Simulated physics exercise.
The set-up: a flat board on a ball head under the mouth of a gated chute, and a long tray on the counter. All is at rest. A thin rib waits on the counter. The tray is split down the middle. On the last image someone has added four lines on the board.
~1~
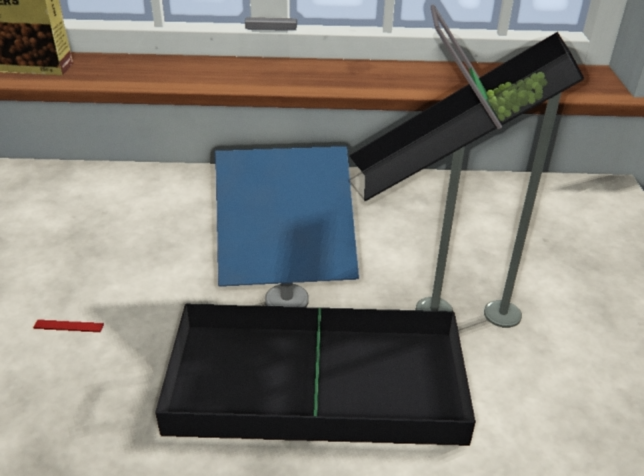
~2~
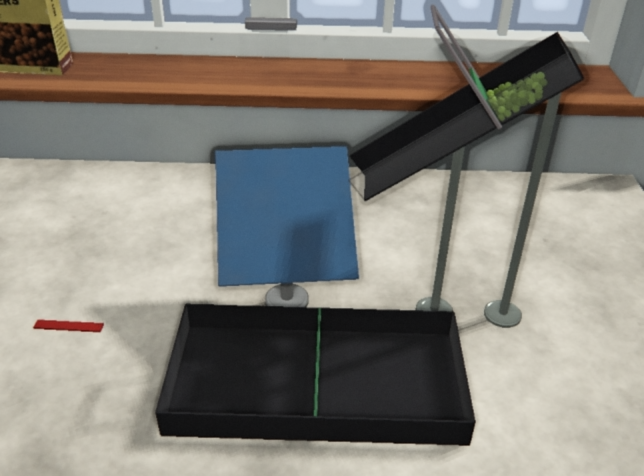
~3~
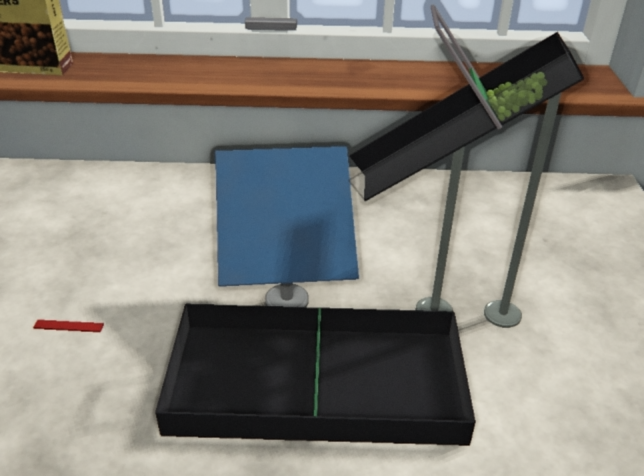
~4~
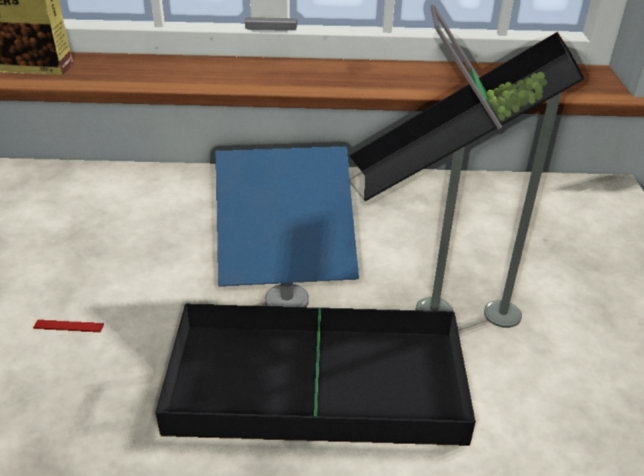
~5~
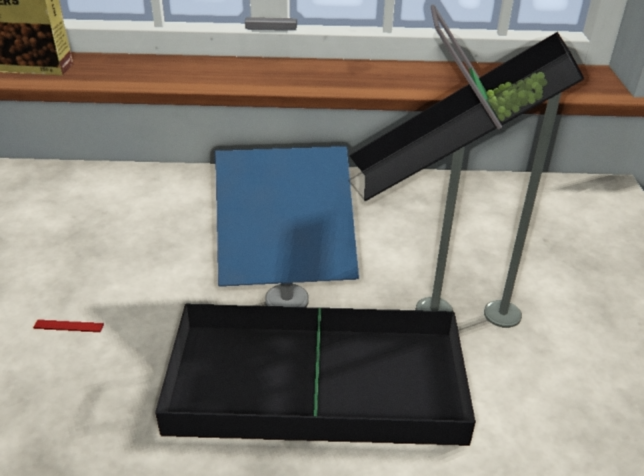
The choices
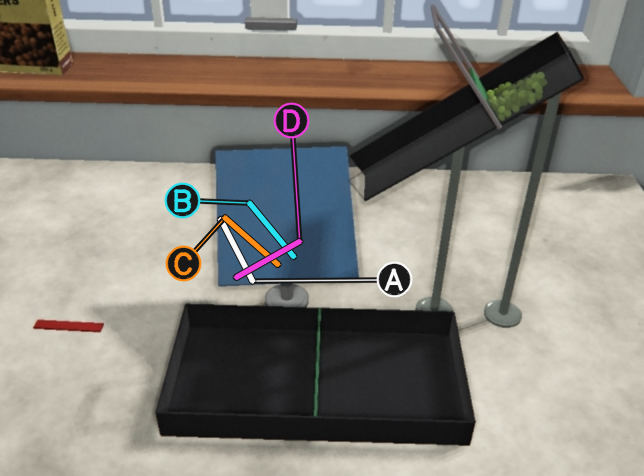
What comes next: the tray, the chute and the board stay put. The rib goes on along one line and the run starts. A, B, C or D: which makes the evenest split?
I would pick line B.
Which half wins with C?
The left half.
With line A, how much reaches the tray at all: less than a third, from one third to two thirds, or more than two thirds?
More than two thirds.
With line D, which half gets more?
Left.
On the marked copy, line A from (220, 219) to (252, 281); line B from (249, 203) to (293, 256); line C from (224, 217) to (277, 264); line D from (299, 241) to (236, 277).
With A, of what is caught, nearly all in the left half, a small part in the right.
With B, of what is caught, about half in the left half, about half in the right.
With C, of what is caught, most in the left half, a small part in the right.
With D, of what is caught, most in the left half, about a quarter in the right.
